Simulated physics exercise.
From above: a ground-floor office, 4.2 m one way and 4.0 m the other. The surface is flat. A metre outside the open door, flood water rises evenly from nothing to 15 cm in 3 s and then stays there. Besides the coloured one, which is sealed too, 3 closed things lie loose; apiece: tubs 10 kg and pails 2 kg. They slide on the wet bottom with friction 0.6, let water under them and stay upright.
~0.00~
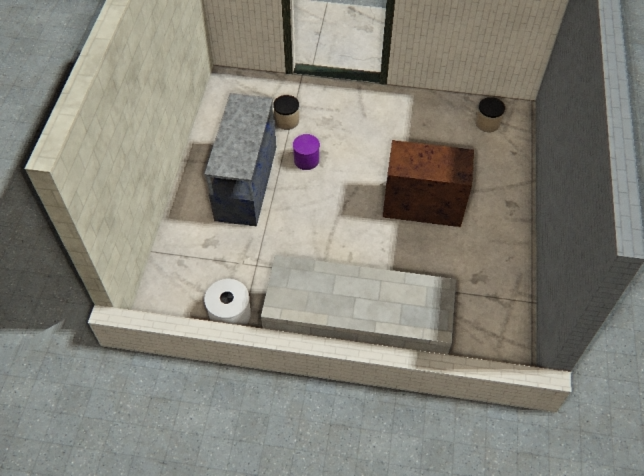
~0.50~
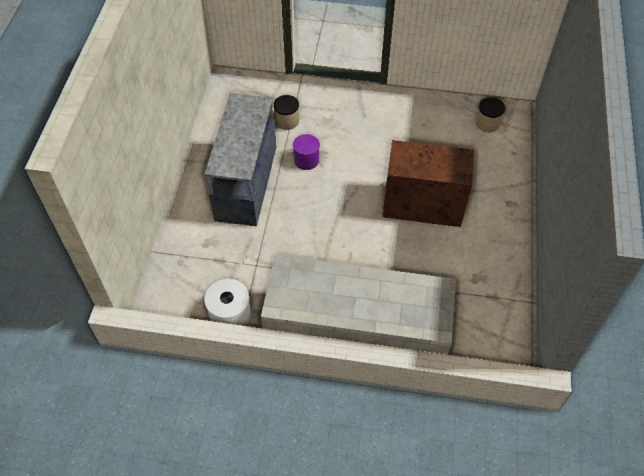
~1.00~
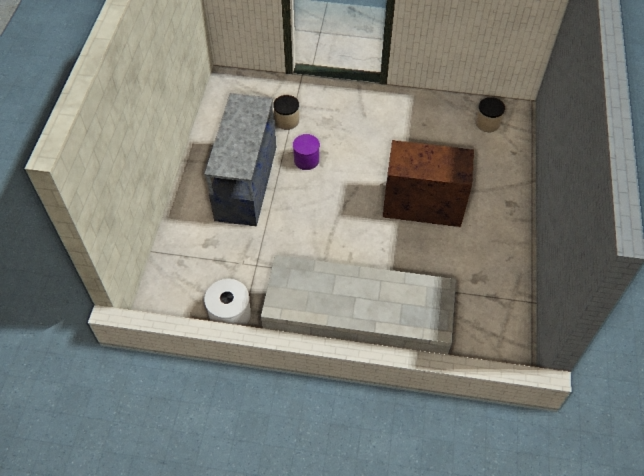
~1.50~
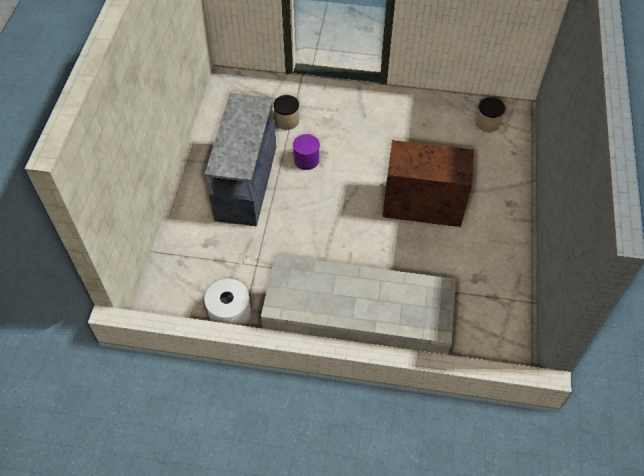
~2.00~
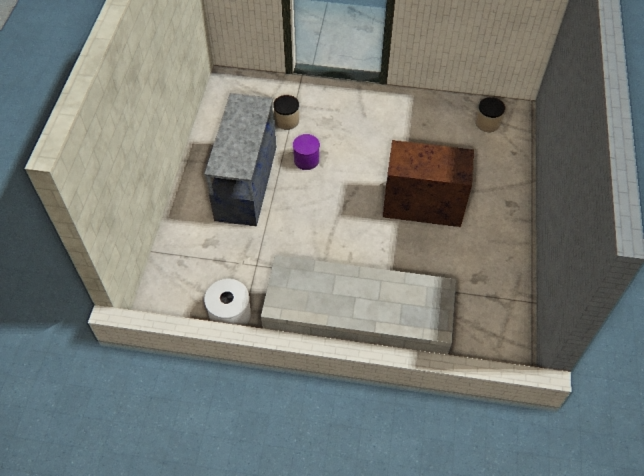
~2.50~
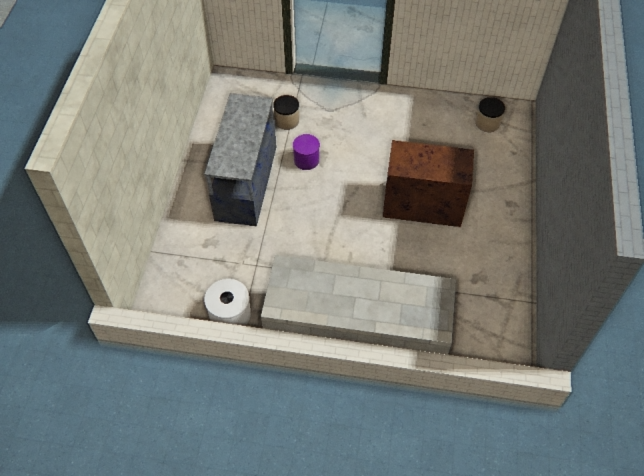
In a small ground-floor office seen from above, water spread over the paving outside, then a thin sheet crept in through the open doorway, while the purple pail, the other containers and the furniture stayed still.
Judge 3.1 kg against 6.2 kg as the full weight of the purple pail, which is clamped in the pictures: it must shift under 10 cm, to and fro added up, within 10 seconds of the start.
For it, neither load is enough.
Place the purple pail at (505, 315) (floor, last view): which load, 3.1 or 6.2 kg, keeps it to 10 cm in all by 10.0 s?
Only the larger holds.
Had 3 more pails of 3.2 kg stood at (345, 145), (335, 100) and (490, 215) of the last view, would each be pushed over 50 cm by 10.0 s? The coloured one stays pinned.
In turn: Over, over, less.
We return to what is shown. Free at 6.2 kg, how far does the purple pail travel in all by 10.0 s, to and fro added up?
Some 80 cm in all.
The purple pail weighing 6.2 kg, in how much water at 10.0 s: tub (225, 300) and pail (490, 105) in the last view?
About 8 and 3 cm.
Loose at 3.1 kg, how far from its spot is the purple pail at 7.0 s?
About 200 cm.
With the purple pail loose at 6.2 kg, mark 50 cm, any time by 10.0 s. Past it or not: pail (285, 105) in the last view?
It is past it.
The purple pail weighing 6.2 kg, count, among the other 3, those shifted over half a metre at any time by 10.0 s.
I count 1.
After 3.5 s the purple pail would be 0 cm from its start with 3.1 kg and 0 cm from its start with 6.2 kg; 3 cm of water round it then.
After 4.5 s the purple pail would be 63 cm from its start with 3.1 kg and 15 cm from its start with 6.2 kg; 5 cm of water round it then.
After 7.0 s the purple pail would be 187 cm from its start with 3.1 kg and 48 cm from its start with 6.2 kg; 4 cm of water round it then.
After 10.0 s the purple pail would be 263 cm from its start with 3.1 kg and 76 cm from its start with 6.2 kg; 7 cm of water round it then.
